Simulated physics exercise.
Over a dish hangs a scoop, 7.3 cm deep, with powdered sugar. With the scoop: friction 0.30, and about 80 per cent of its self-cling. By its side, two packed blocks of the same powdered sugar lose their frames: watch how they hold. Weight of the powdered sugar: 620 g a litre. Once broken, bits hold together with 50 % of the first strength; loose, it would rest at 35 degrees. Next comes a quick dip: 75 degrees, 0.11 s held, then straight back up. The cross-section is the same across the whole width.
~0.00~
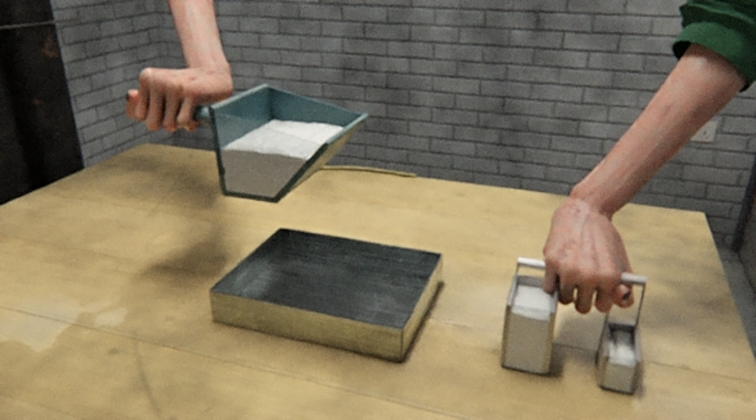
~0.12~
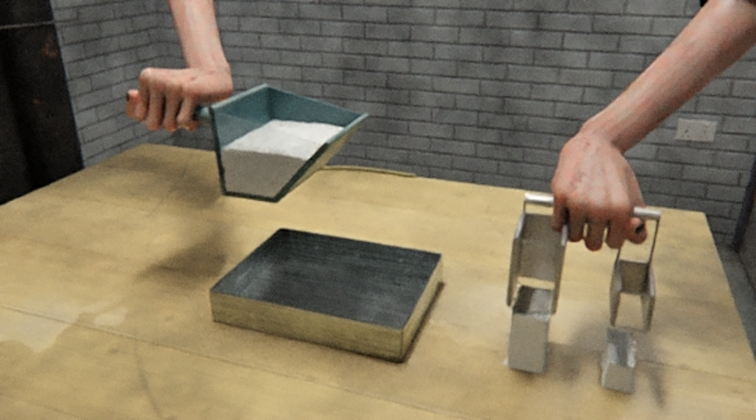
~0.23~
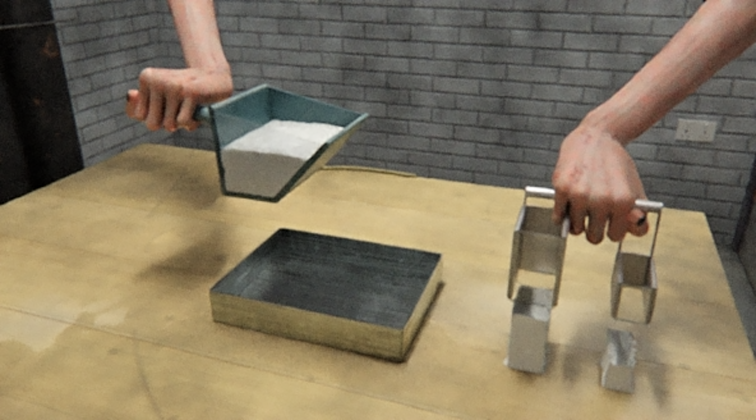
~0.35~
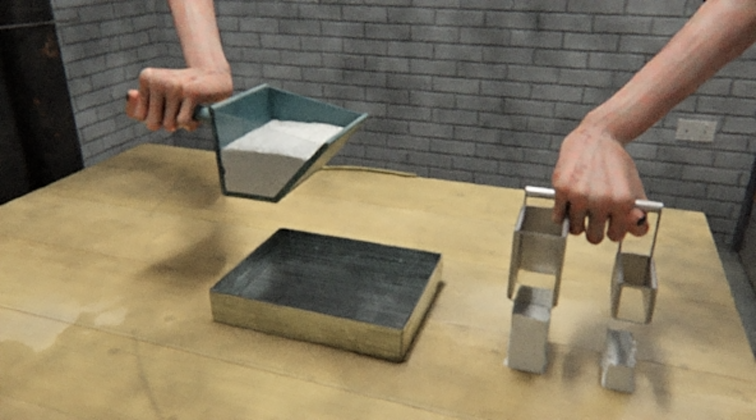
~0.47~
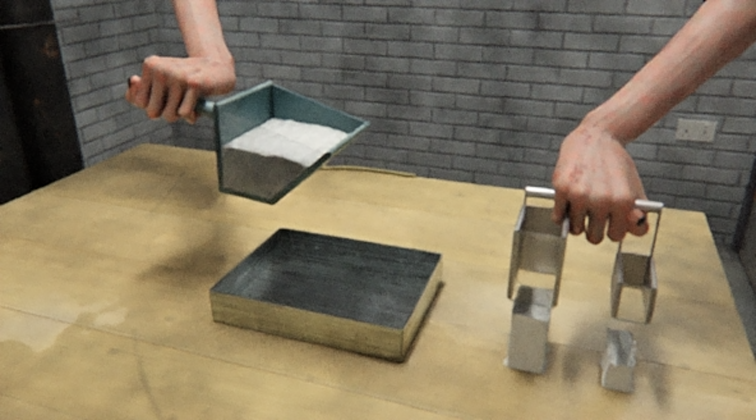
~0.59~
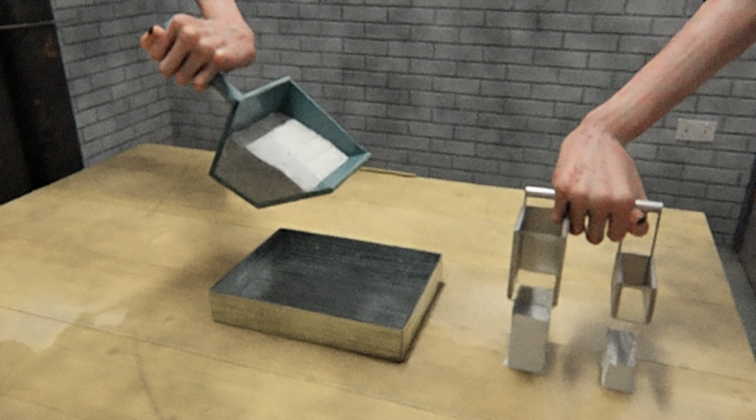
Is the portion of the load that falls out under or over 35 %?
My bet is the portion of the load that falls out ends up smaller than 35 per cent.
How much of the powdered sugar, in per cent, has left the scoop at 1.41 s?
4 percent.
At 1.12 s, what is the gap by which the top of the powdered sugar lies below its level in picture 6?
Measured change: Around 2.0 cm.
After 0.83 s, the scoop is at 74 degrees and 0 % has left it.
After 1.12 s, the scoop is at 61 degrees and 0 % has left it.
After 1.41 s, the scoop is at 3 degrees and 4 % has left it.
After 1.69 s, the scoop is at 0 degrees and 4 % has left it.
After 1.80 s, the scoop is at 0 degrees and 4 % has left it.
